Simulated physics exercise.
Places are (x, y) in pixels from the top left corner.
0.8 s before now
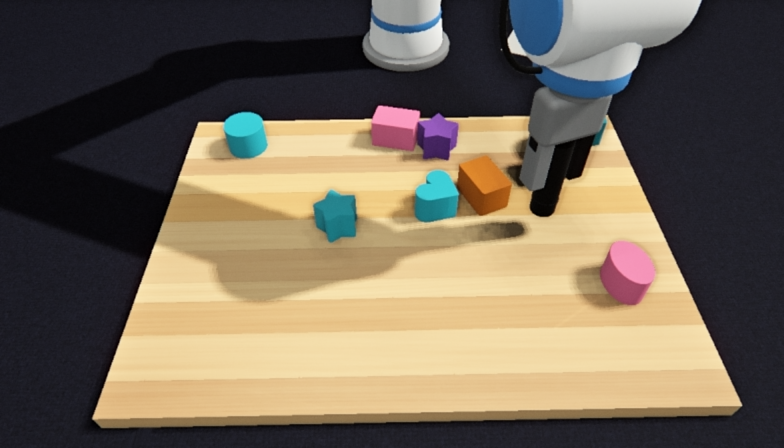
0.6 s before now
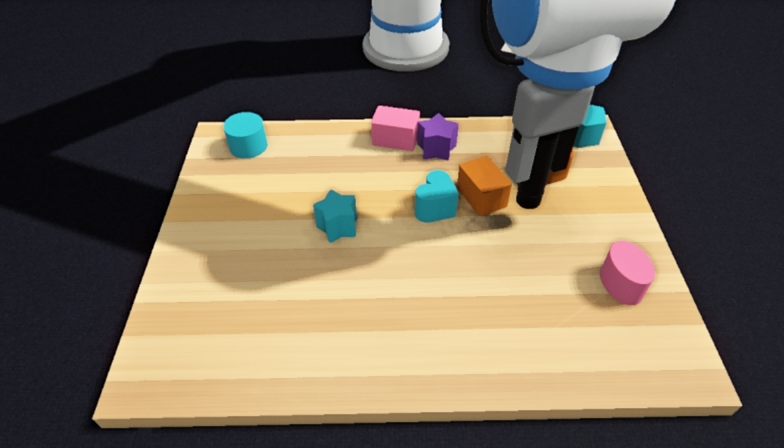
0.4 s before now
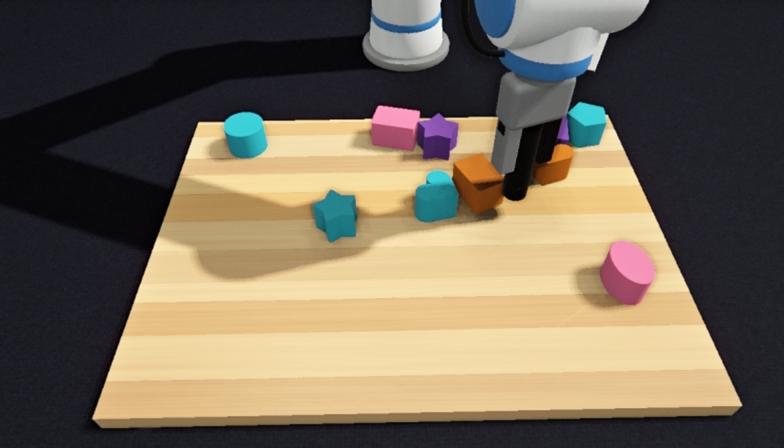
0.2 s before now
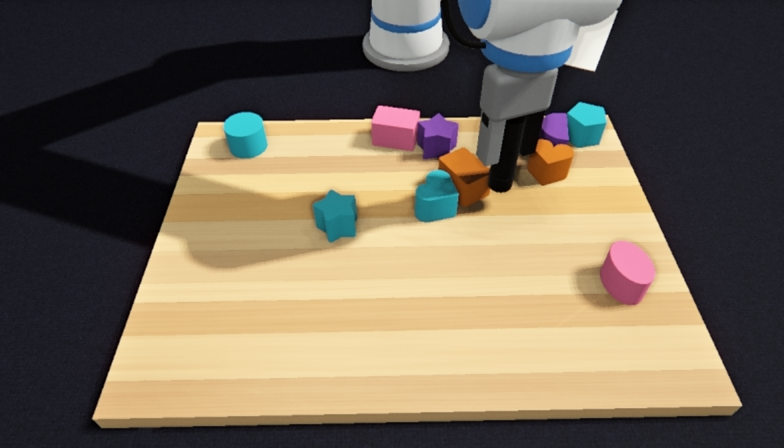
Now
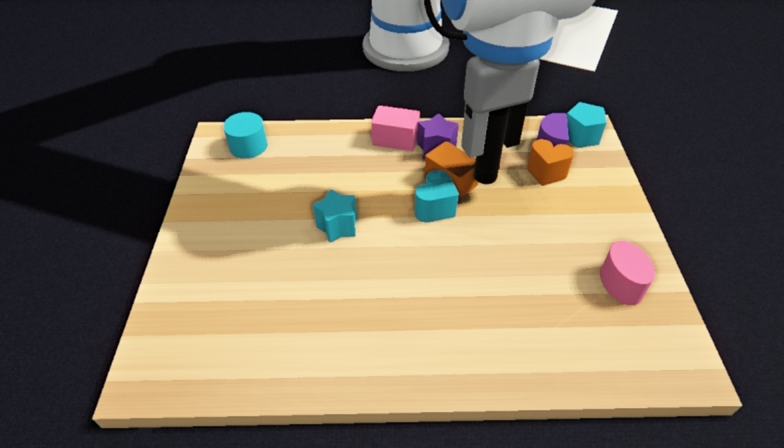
On a pale striped wooden board against a dark surface, seen from above at a steady angle, a white and grey robot arm reaches in from the top. Teal, pink, purple and orange blocks sit mostly across the upper half, with a pink cylinder at right. The arm's dark rod moves left and slightly upward, pushing the orange oblong block a short way behind the teal heart.
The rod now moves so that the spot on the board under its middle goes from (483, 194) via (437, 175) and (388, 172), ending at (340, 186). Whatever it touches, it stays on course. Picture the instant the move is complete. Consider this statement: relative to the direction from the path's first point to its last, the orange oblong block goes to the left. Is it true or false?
False.
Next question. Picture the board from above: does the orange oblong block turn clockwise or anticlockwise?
Clockwise, from overhead.
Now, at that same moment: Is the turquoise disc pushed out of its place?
Answer: No.
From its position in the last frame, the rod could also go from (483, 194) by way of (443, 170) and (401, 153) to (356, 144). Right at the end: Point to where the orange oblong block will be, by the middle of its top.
The middle of the upper face of the orange oblong block will lie at about (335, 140) in the picture.
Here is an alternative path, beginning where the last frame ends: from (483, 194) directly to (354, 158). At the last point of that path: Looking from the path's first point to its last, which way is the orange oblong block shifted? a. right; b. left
Correct choice: A.
What follows on the original path. One third of the way, rod (437, 158); purple star-shaped block (436, 125), turned 15° clockwise; orange oblong block (405, 143), turned 15° anticlockwise.
Two thirds of the way, rod (386, 156); purple star-shaped block (436, 125), turned 15° clockwise; orange oblong block (359, 136).
At the end, rod (338, 169); turquoise disc still; turquoise heart-shaped block still; purple star-shaped block (436, 125), turned 15° clockwise; orange oblong block (351, 134), turned 20° clockwise.
